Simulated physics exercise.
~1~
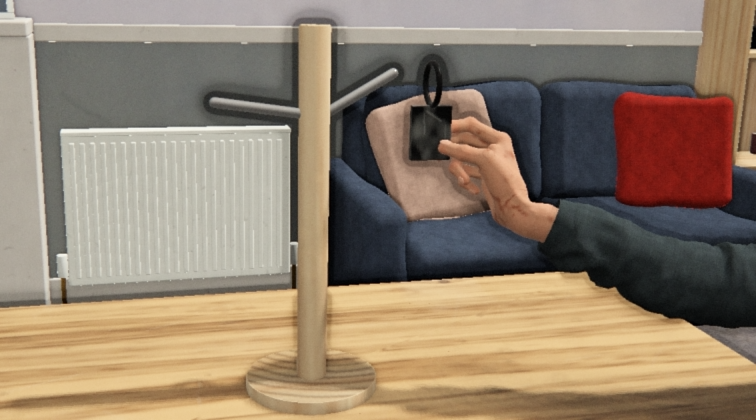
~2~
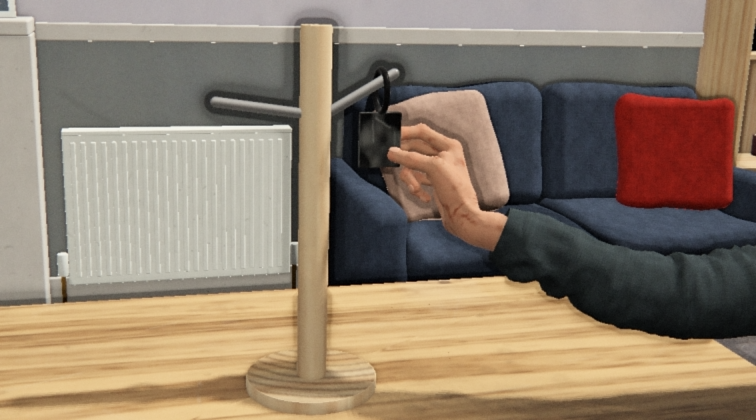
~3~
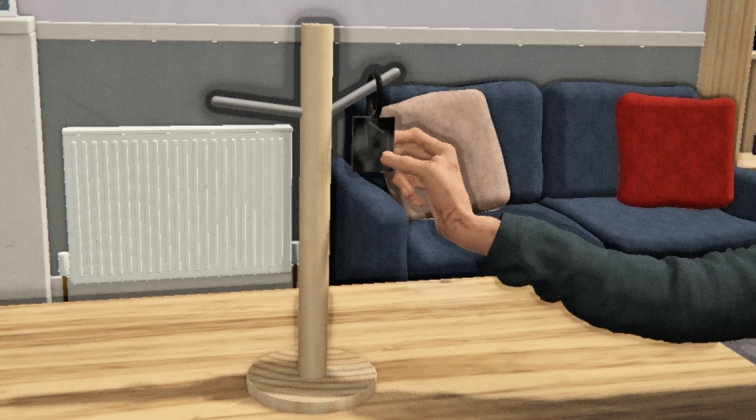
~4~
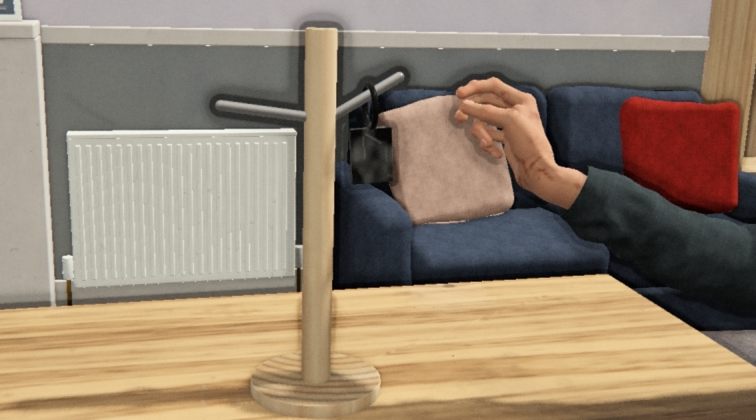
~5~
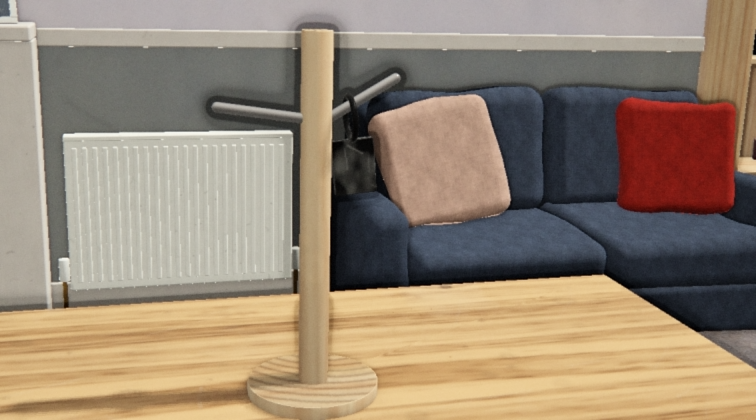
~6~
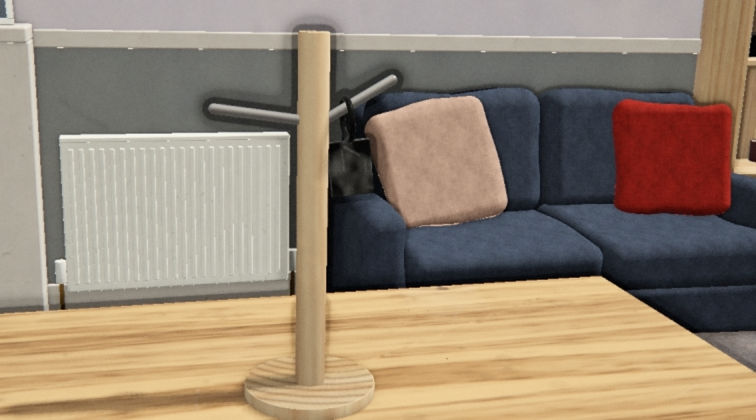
We see a hand bring a looped black tag leftward to the right peg of a wooden stand on a table and hook it there. The fingers let go and withdraw, and the tag slides down the peg toward the post, ending up hanging beside it.
